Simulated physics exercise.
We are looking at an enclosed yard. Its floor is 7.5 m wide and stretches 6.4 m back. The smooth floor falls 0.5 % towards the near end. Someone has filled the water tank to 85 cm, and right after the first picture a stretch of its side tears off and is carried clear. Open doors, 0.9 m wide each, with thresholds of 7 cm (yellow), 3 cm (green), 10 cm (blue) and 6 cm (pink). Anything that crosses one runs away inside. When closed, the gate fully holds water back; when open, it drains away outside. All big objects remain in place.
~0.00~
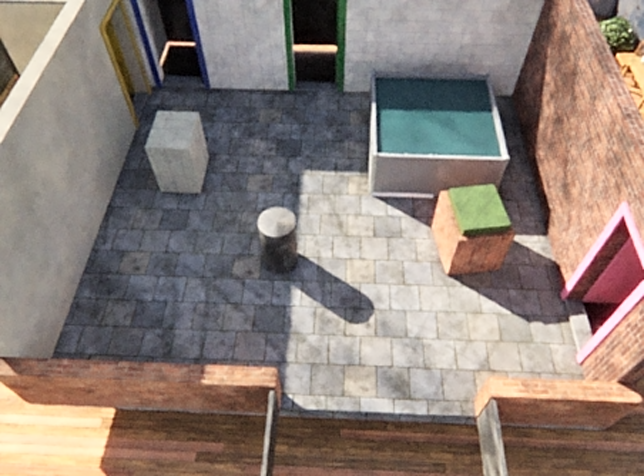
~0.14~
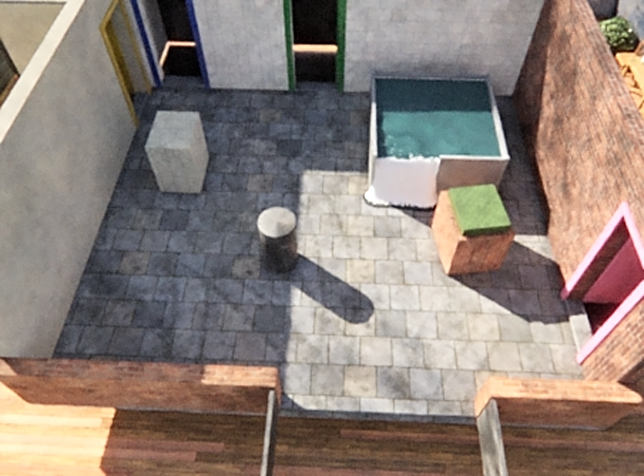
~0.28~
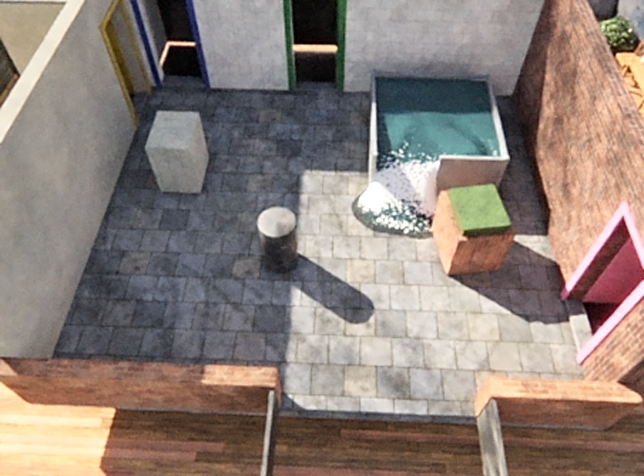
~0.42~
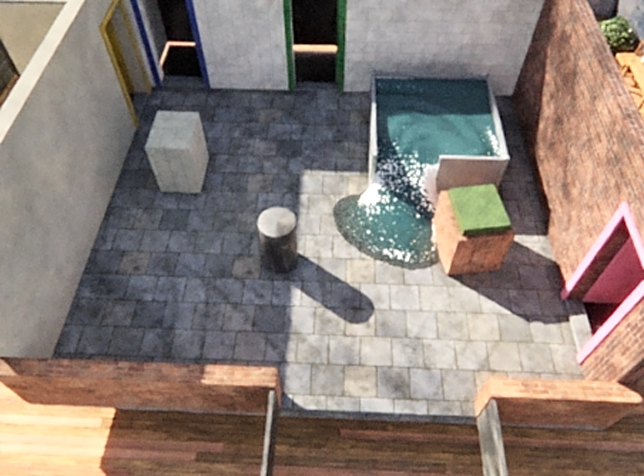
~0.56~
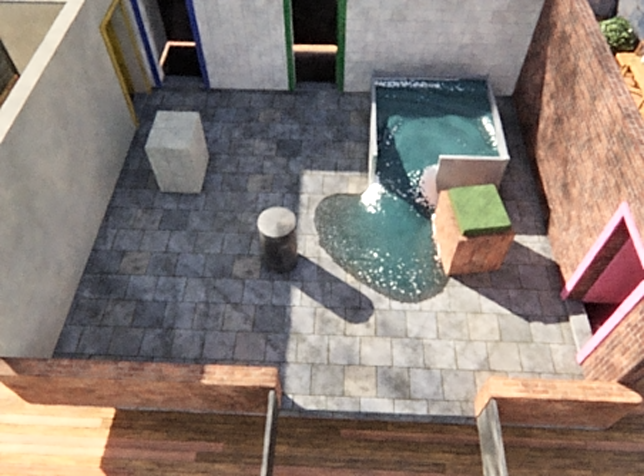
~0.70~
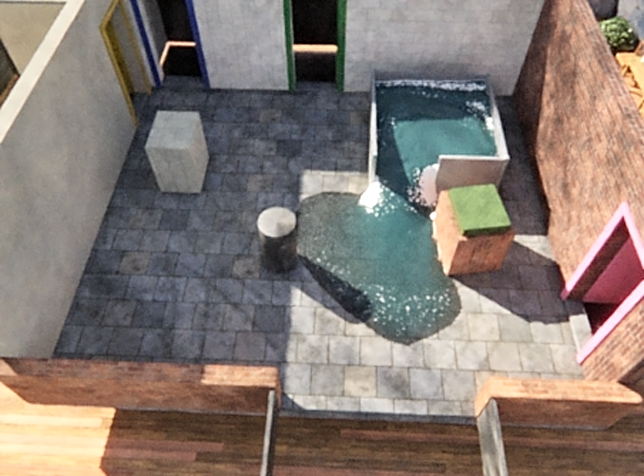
Water pouring from a broken side of a raised tank, spreading across a walled paved yard past a grass-topped brick block.
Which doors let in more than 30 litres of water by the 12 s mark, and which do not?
By then, the yellow door does not, the green door does not, the blue door does not, the pink door does not.
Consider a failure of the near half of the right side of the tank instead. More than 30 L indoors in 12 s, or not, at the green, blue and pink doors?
Here's how it goes: Green exceeds it, blue falls short, pink exceeds it.
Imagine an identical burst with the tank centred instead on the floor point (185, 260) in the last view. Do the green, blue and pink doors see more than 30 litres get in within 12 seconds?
Checking the limit: Green is within it, blue is beyond it and pink is beyond it.
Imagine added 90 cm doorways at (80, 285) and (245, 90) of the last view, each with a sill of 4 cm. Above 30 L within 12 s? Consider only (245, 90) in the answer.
Well, for that spot the inflow stays beneath the mark.
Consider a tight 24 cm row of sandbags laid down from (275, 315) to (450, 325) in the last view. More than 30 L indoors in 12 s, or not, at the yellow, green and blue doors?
So yellow comes out low enough, green comes out low enough and blue comes out low enough.
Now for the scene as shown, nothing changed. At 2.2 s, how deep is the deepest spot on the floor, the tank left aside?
Max around 34 cm.
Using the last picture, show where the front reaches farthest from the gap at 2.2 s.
(96, 382).
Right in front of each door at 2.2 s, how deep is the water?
You'd see yellow at 0 cm, green at 0 cm, blue at 0 cm and pink at 0 cm.
After 1.4 s water covers 30 % of the floor and is deepest (44 cm) near (390, 202); yellow door not reached, green door not reached, blue door not reached, pink door not reached.
After 2.2 s water covers 40 % of the floor and is deepest (34 cm) near (265, 389); yellow door not reached, green door not reached, blue door not reached, pink door not reached.
After 3.5 s water covers 50 % of the floor and is deepest (24 cm) near (390, 202); yellow door not reached, green door not reached, blue door not reached, pink door 5 cm at the sill, 0 L in.
After 7.0 s water covers 75 % of the floor and is deepest (12 cm) near (390, 202); yellow door 4 cm at the sill, 0 L in, green door not reached, blue door 5 cm at the sill, 0 L in, pink door 3 cm at the sill, 0 L in.
After 12.0 s water covers 95 % of the floor and is deepest (6 cm) near (390, 202); yellow door 4 cm at the sill, 0 L in, green door 2 cm at the sill, 0 L in, blue door 4 cm at the sill, 0 L in, pink door 3 cm at the sill, 0 L in.
